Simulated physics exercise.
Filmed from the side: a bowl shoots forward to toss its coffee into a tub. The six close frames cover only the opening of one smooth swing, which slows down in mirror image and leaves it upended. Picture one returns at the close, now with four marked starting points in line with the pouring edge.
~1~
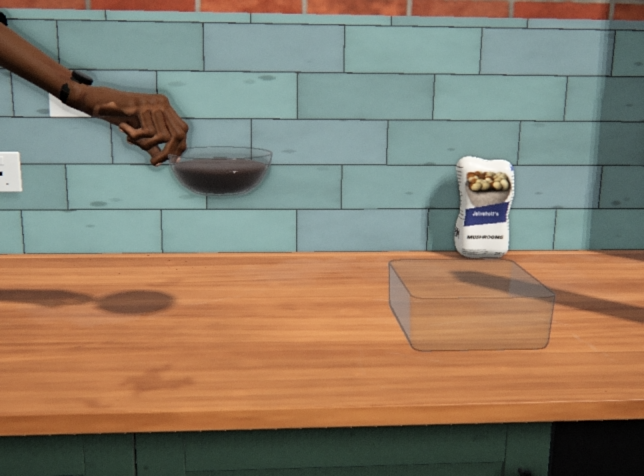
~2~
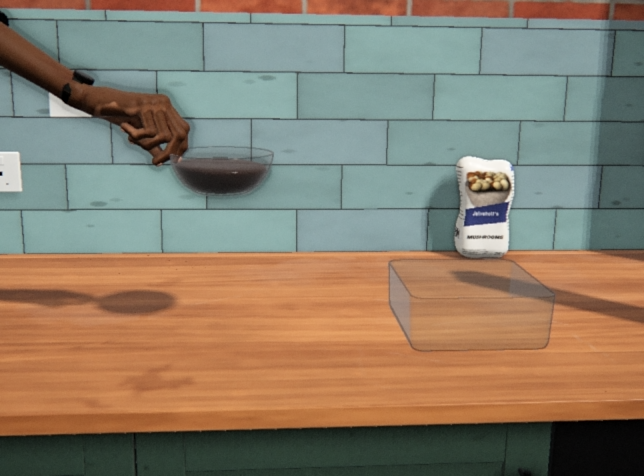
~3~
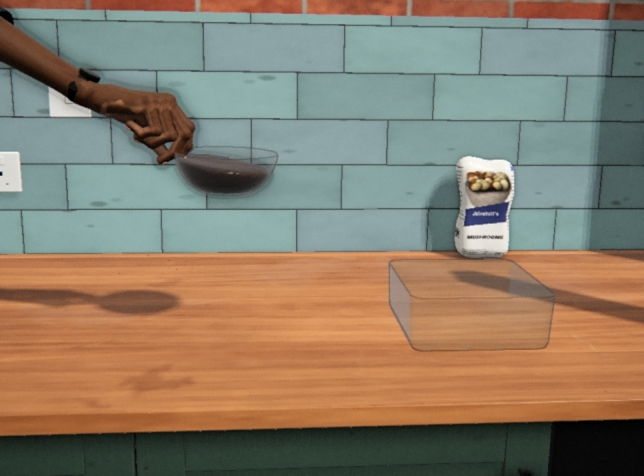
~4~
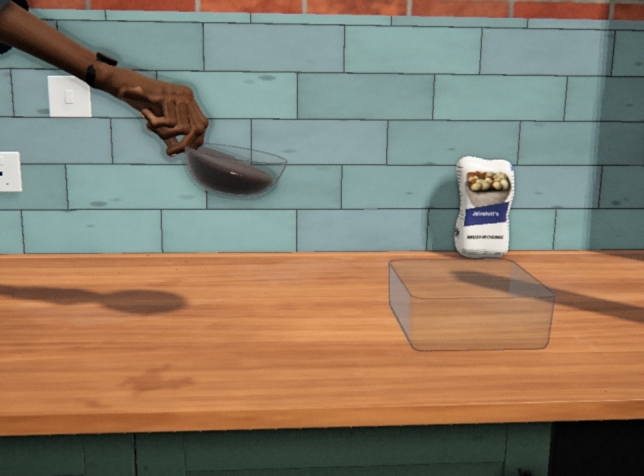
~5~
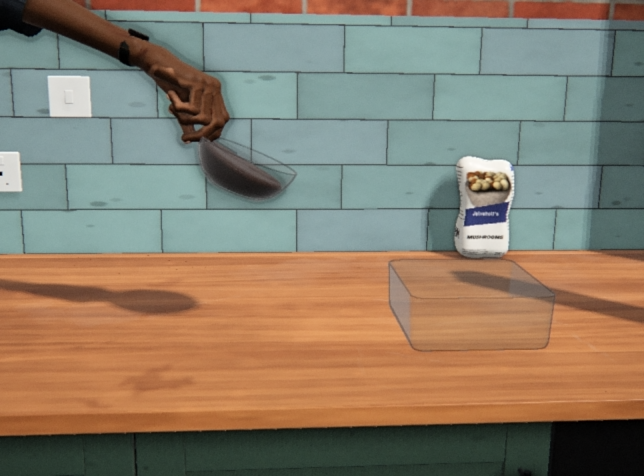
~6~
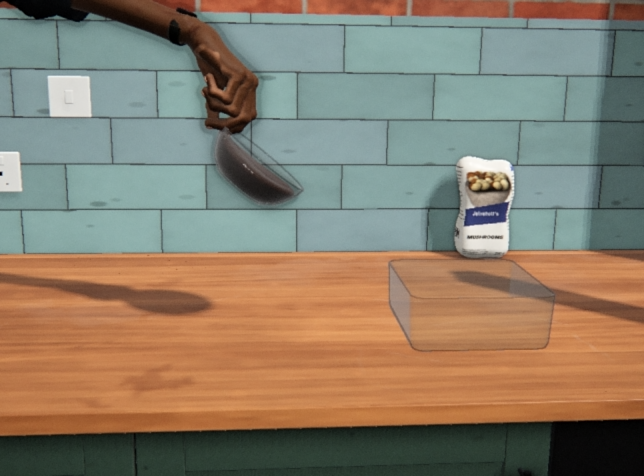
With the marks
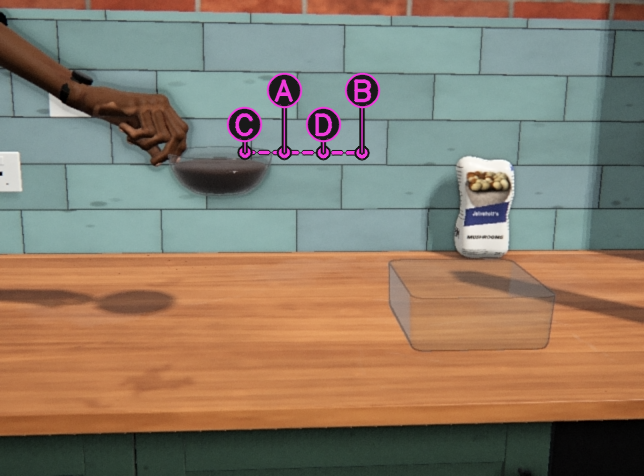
On a wooden counter, a clear tub sits while a hand above tilts a dark-filled bowl rightward.
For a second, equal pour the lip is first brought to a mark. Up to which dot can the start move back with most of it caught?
D is the one.
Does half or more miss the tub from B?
No.
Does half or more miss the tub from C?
Yes, that goes wrong.
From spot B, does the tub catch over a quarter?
Yes, clearly.
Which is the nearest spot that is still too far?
The answer is A.
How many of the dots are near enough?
Two.
On the marked copy, A at (284, 152); B at (362, 152); C at (244, 152); D at (323, 152).
With A, about 6 % lands in the tub, 90 % falls short and 3 % goes beside or beyond.
With B, about 65 % lands in the tub, 6 % falls short and 29 % goes beside or beyond.
With C, about 0 % lands in the tub, 100 % falls short.
With D, about 67 % lands in the tub, 9 % falls short and 25 % goes beside or beyond.
